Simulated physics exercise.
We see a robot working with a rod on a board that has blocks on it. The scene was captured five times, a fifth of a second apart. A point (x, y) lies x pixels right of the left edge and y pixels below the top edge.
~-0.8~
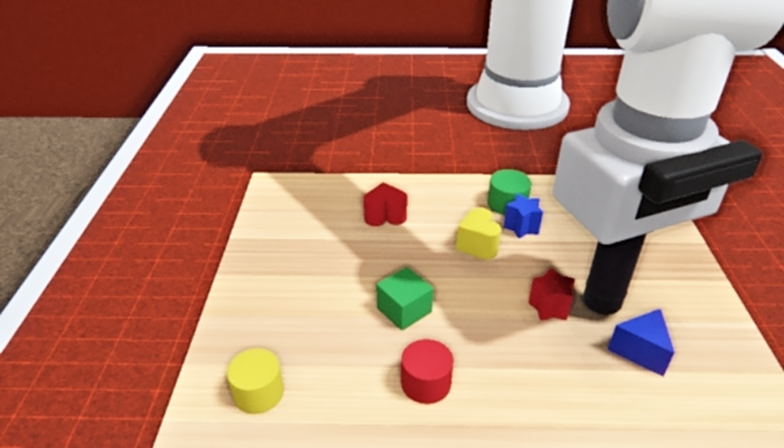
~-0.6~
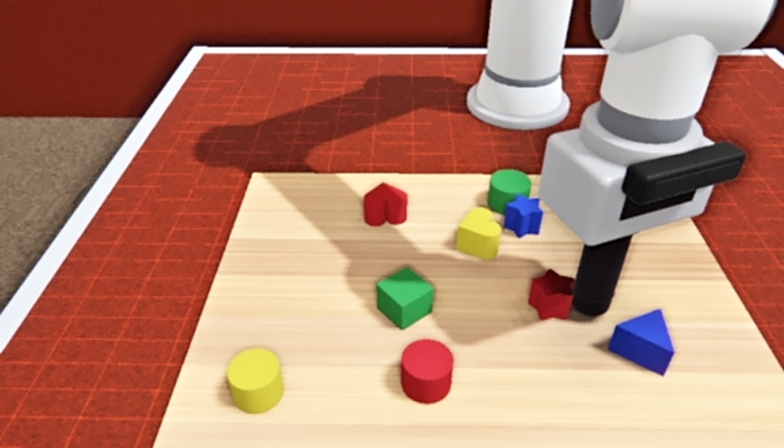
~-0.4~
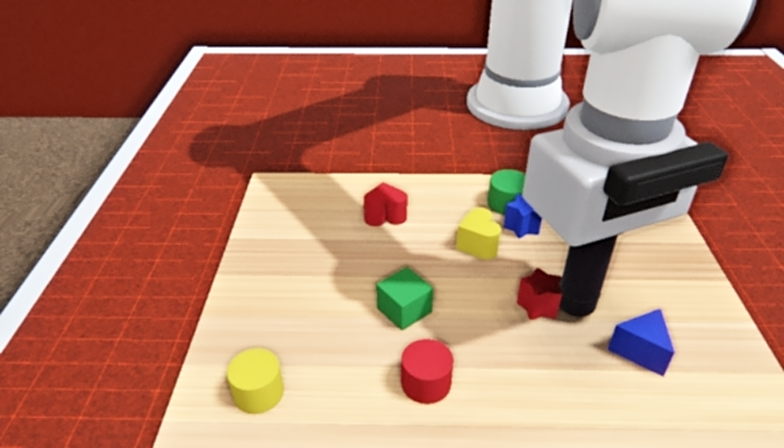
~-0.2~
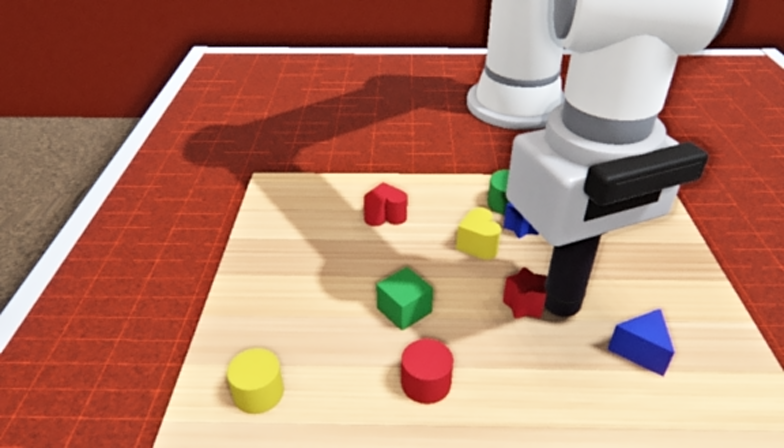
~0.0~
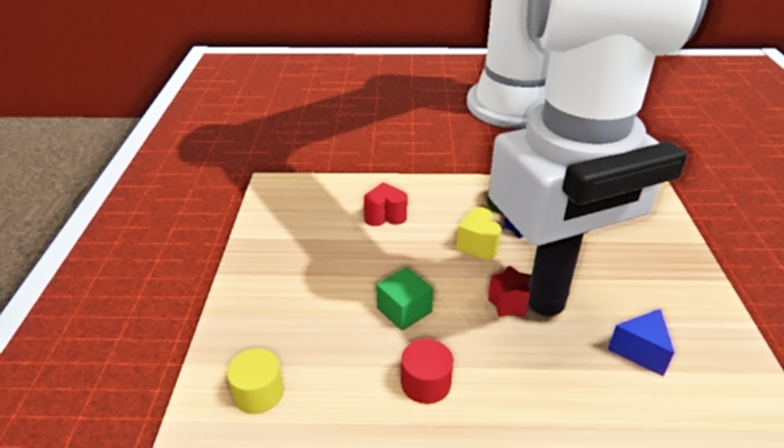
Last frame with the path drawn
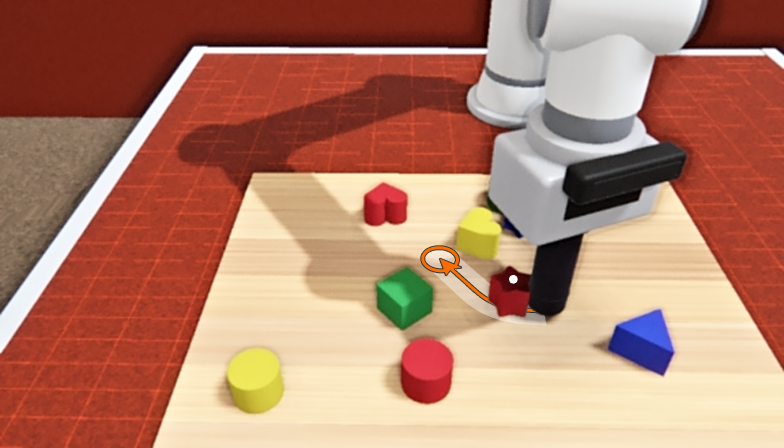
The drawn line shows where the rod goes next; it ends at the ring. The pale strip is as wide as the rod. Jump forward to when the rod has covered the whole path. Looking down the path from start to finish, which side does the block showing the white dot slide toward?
The shift is leftward.
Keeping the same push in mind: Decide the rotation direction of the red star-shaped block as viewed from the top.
It spins against the clock.
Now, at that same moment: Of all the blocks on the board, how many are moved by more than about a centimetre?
Answer: One block.
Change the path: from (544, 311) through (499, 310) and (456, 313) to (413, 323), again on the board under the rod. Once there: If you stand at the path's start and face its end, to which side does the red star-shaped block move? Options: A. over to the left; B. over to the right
I'll go with B - over to the right.
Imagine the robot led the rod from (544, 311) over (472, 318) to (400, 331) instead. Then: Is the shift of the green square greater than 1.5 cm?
Yes, that is what happens.
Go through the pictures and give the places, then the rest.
The first picture shows tip of the rod at (602, 302), middles of tops, yellow heart-shaped block at (480, 222), red star-shaped block at (556, 283).
The second picture shows rod at (590, 303), nothing pushed.
The third picture shows rod at (576, 304), red star-shaped block at (544, 282).
The fourth picture shows rod at (561, 304), red star-shaped block at (529, 281).
The fifth picture shows rod at (546, 303), yellow heart-shaped block at (480, 222), red star-shaped block at (513, 279).
The line goes from (544, 311) via (499, 305) and (466, 282), ending at (440, 259); the dot is on the red star-shaped block.
What follows on the original path. One third of the way, rod at (500, 297); red star-shaped block at (468, 272).
Two thirds of the way, rod at (466, 274); red star-shaped block at (434, 261), turned 25° anticlockwise.
At the end, rod at (441, 251); yellow heart-shaped block unmoved; red star-shaped block at (427, 259), turned 60° anticlockwise.
